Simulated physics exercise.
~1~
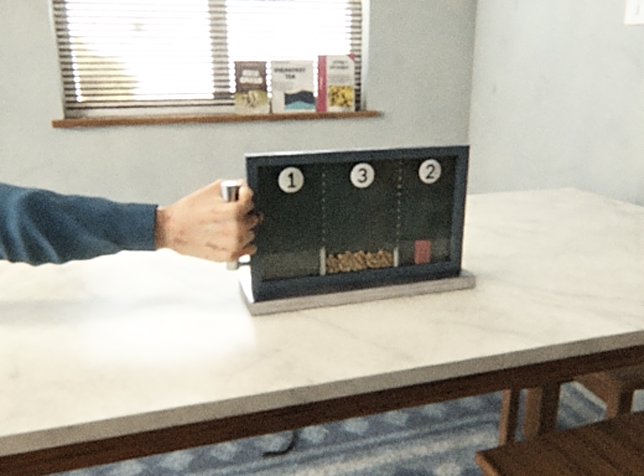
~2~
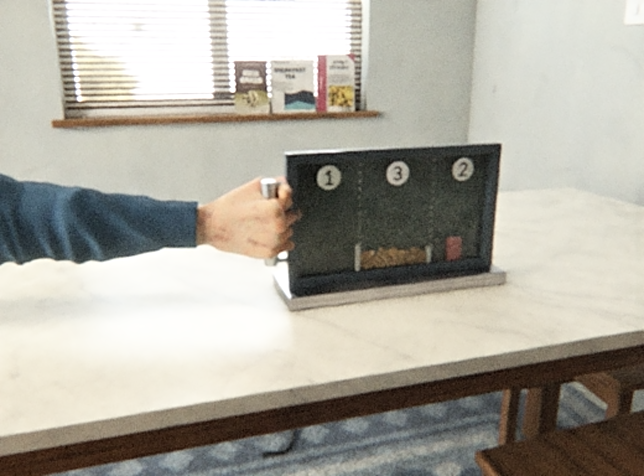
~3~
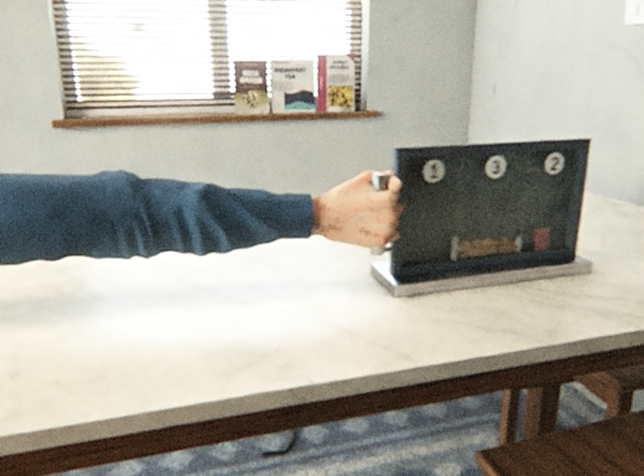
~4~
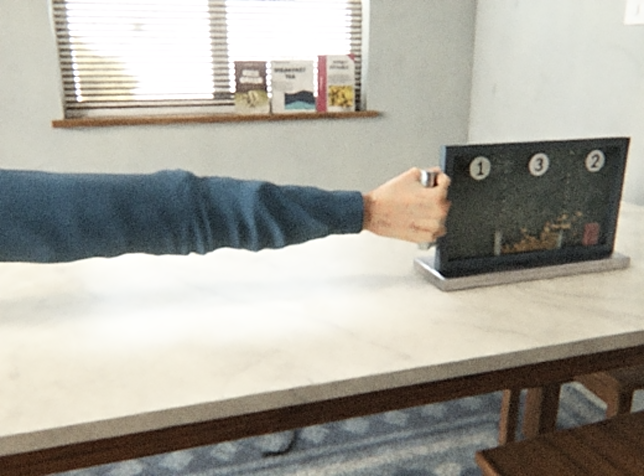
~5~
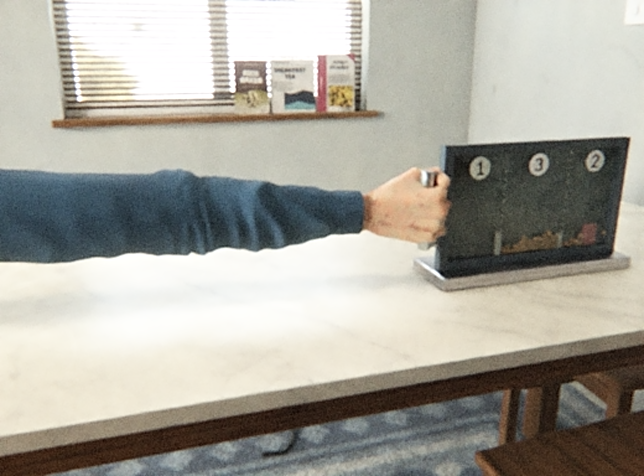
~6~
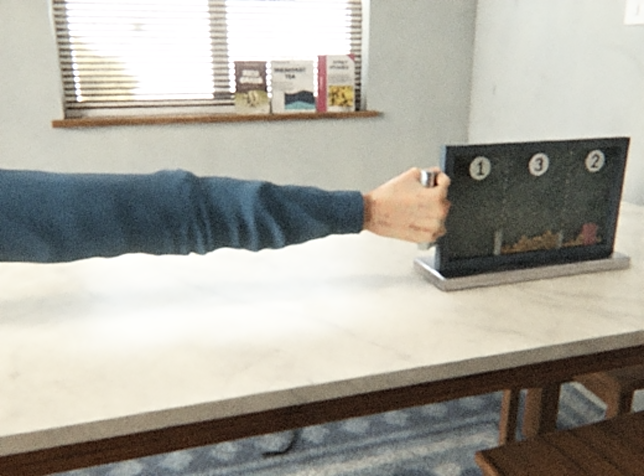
At the start, a hand in a blue sleeve grips the handle of a flat, dark-framed case on a pale marble-topped table, with small tan beads heaped in its middle strip and a red block in the right strip. The hand slides the case to the right across the table, the arm stretching out behind it. As the case comes to a stop, the beads jump up and scatter toward the right. They then settle low, most still in the middle strip and some in the right strip near the block, while the hand keeps holding the motionless case.
